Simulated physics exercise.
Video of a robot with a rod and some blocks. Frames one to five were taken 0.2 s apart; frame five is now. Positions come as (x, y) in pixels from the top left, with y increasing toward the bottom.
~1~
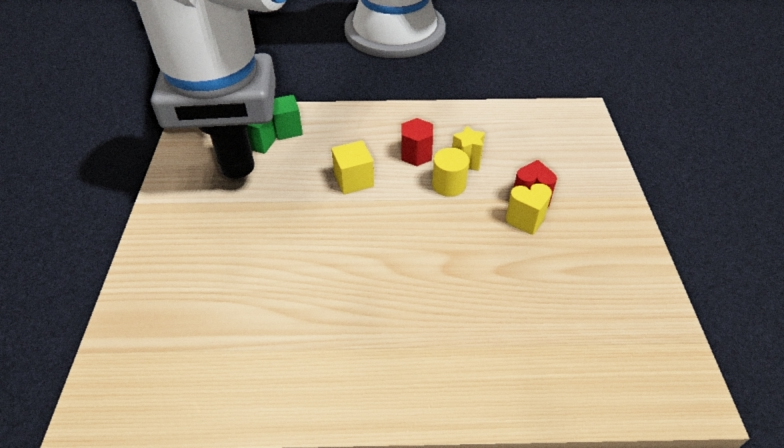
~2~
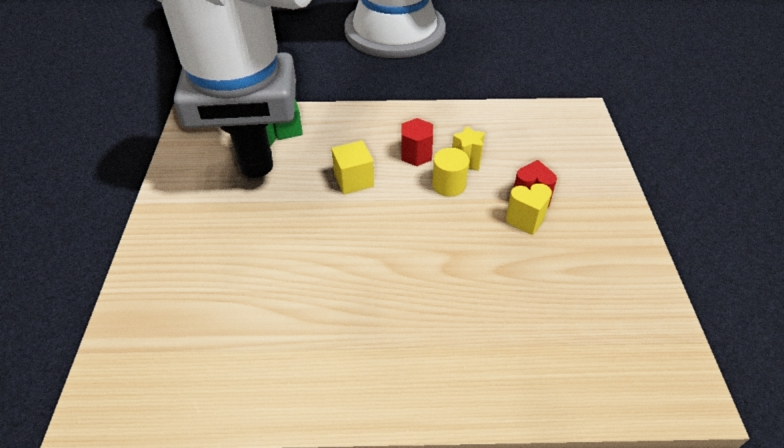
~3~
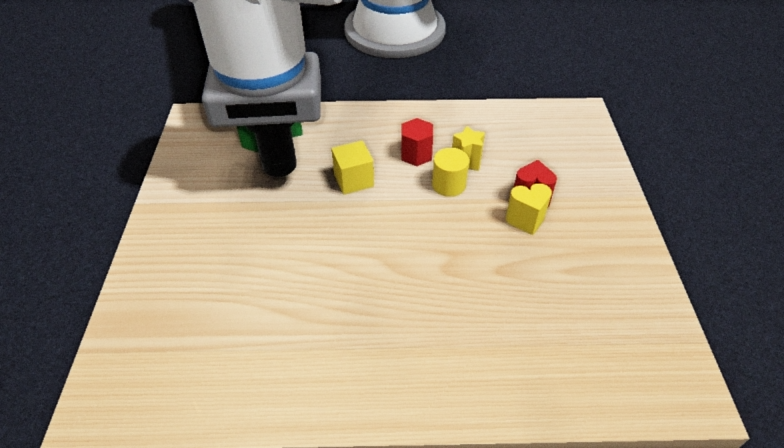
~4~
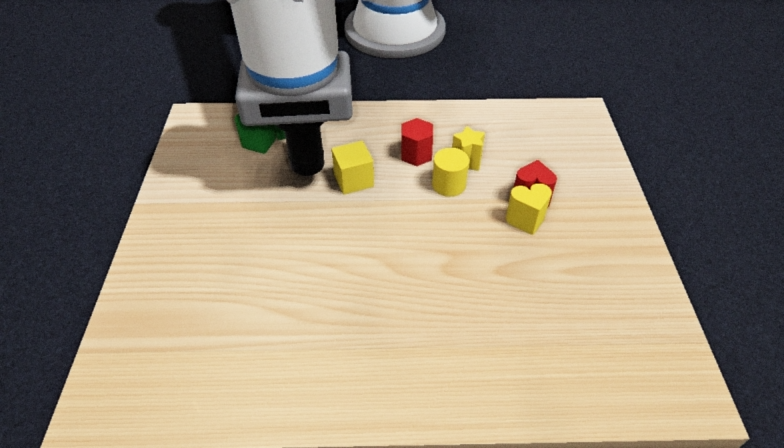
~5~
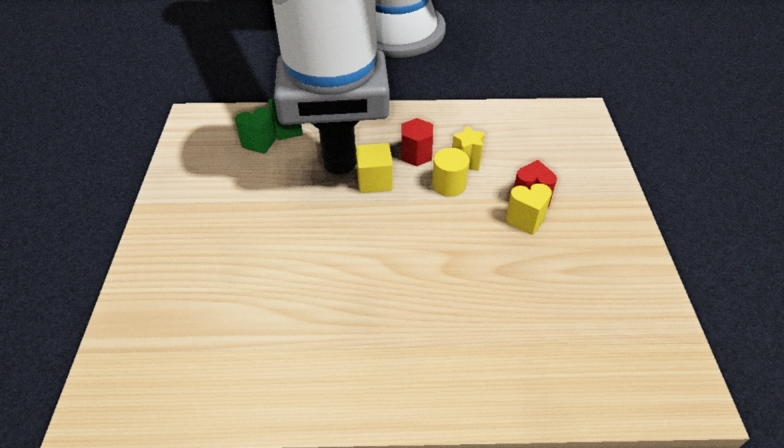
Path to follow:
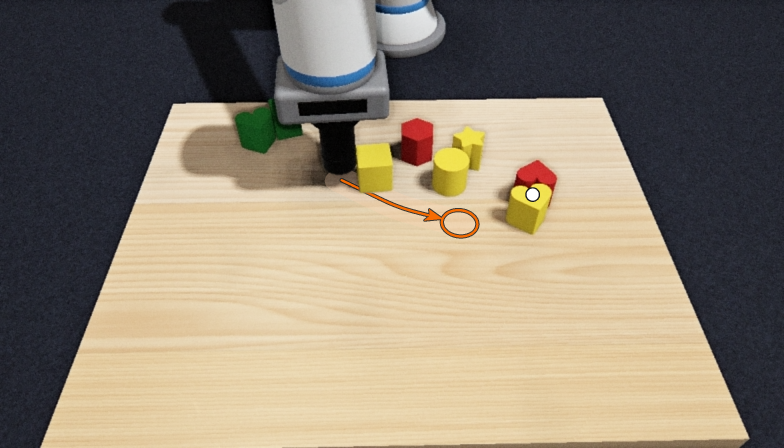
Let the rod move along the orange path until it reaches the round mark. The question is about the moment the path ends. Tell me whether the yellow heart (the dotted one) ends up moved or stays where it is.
At the end of the path, the yellow heart remains in its old spot.
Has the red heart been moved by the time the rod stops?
I'd say no.
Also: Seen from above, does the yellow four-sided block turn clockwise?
No
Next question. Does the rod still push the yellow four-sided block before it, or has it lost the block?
My guess is it ends up beside or behind the rod.
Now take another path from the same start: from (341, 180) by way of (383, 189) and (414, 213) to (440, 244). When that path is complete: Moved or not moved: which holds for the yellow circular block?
By the end it has moved.
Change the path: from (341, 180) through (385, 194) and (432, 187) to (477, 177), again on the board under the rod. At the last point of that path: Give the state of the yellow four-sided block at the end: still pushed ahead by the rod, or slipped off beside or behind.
I'd say it is still being pushed.
Path on the board, from (341, 180) over (377, 197) and (416, 212) to (460, 223); the dot is on the yellow heart.
On the path given first. One third of the way, rod at (377, 182); yellow four-sided block at (410, 161), turned 35° anticlockwise.
Two thirds of the way, rod at (417, 197); yellow four-sided block at (427, 163), turned 65° anticlockwise; yellow circular block at (465, 155); yellow star block at (474, 134), turned 20° anticlockwise.
At the end, rod at (462, 207); yellow four-sided block at (427, 163), turned 65° anticlockwise; yellow circular block at (465, 155); yellow star block at (474, 134), turned 20° anticlockwise; yellow heart in place; red heart in place.
